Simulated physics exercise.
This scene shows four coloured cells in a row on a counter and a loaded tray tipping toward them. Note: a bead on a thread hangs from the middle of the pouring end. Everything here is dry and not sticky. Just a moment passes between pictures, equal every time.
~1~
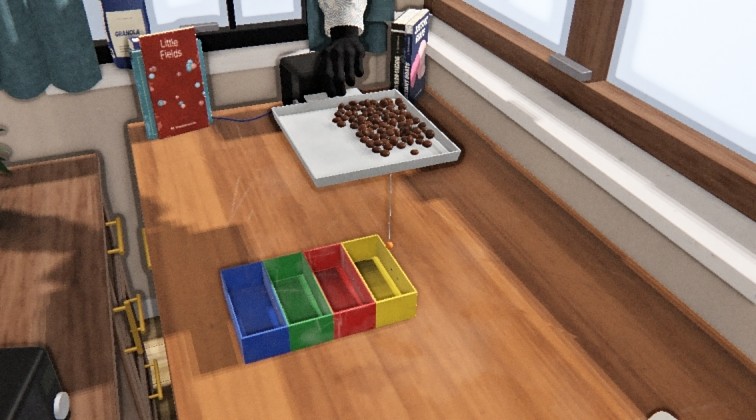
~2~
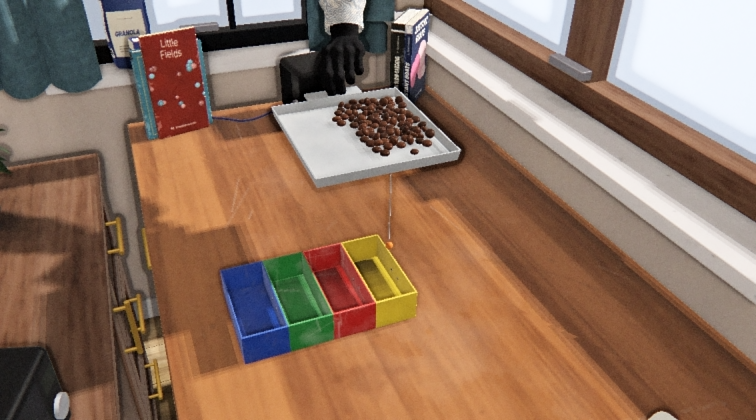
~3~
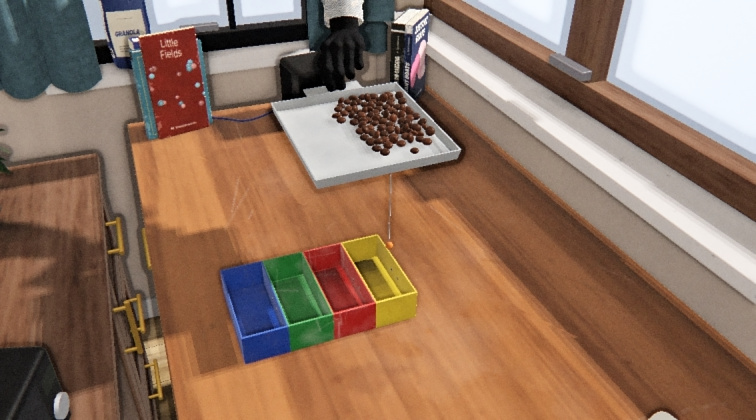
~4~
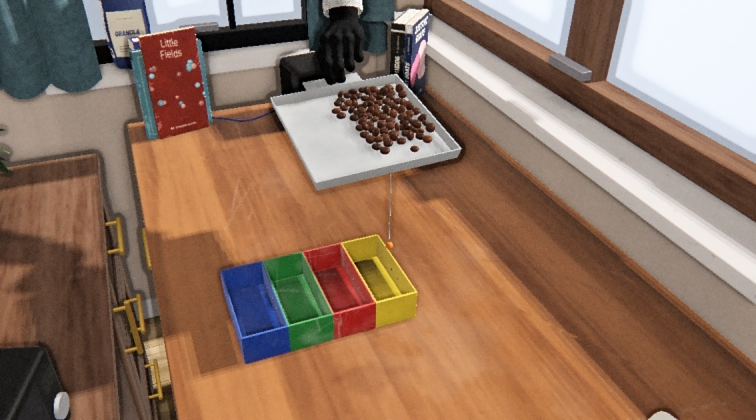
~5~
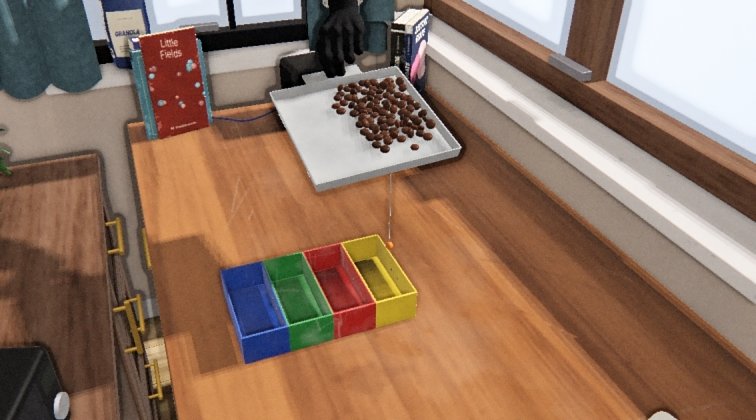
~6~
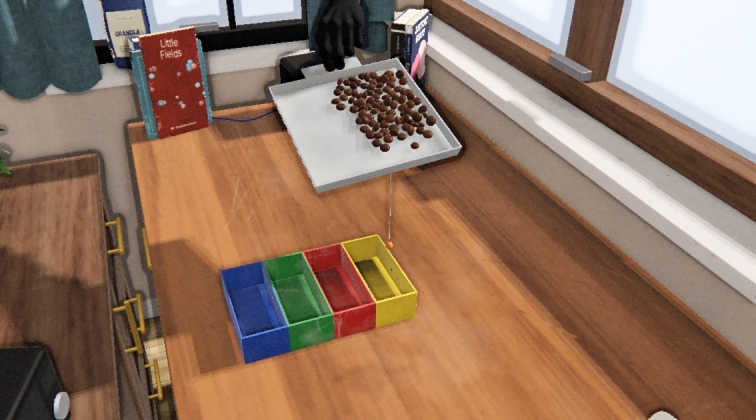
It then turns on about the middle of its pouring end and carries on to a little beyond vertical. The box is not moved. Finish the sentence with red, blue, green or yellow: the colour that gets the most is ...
... Red.
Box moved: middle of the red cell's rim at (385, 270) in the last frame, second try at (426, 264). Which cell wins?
First try: The green one; second try: Blue.
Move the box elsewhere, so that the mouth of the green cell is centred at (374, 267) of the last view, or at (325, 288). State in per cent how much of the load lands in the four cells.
Near 90 and 100 percent respectively.
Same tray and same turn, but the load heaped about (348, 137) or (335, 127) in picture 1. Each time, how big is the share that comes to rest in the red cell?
About 60 %, then about 70 %.
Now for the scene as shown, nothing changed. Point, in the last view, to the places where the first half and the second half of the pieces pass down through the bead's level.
The early half goes through (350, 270), the late half through (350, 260).
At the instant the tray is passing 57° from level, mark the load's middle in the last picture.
The middle of the load sits near (363, 160).
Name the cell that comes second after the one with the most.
The one in second place is the yellow one.
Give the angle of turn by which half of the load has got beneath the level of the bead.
Around 100 degrees of turn.
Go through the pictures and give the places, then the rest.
In the first picture, corners of the pouring end at (317, 177) and (458, 150), level; middle of the load at (378, 121), flat chocolate drops; bead on its thread at (389, 245); blue cell at (266, 342); green cell at (312, 330); red cell at (355, 318); yellow cell at (396, 307).
In the second picture, corners of the pouring end at (317, 177) and (458, 150), level; middle of the load at (378, 120).
In the third picture, corners of the pouring end at (317, 179) and (458, 149), tipped barely, lowest at the left corner; middle of the load at (378, 117).
In the fourth picture, corners of the pouring end at (317, 181) and (458, 148), tipped a little, lowest at the left corner; middle of the load at (378, 112).
In the fifth picture, corners of the pouring end at (317, 183) and (458, 147), tipped a little, lowest at the left corner; middle of the load at (378, 107).
In the sixth picture, corners of the pouring end at (317, 184) and (459, 146), tipped a little, lowest at the left corner; middle of the load at (378, 103); blue cell at (266, 342); green cell at (312, 330); red cell at (355, 318); yellow cell at (396, 307).
Soon, tray tipped steeply; nearly all on the tray; a small part falling or outside the box.
A while on, tray tipped right over; about half on the tray; about a quarter in the red cell; a small part in the yellow cell; a small part in the green cell; a small part falling or outside the box.
Towards the end, tray tipped past a quarter turn; about half in the red cell; about a third in the yellow cell; a small part in the green cell; a small part falling or outside the box.
Finally, tray tipped past a quarter turn; about half in the red cell; about a third in the yellow cell; a small part in the green cell; none in the blue cell; a small part outside the box.
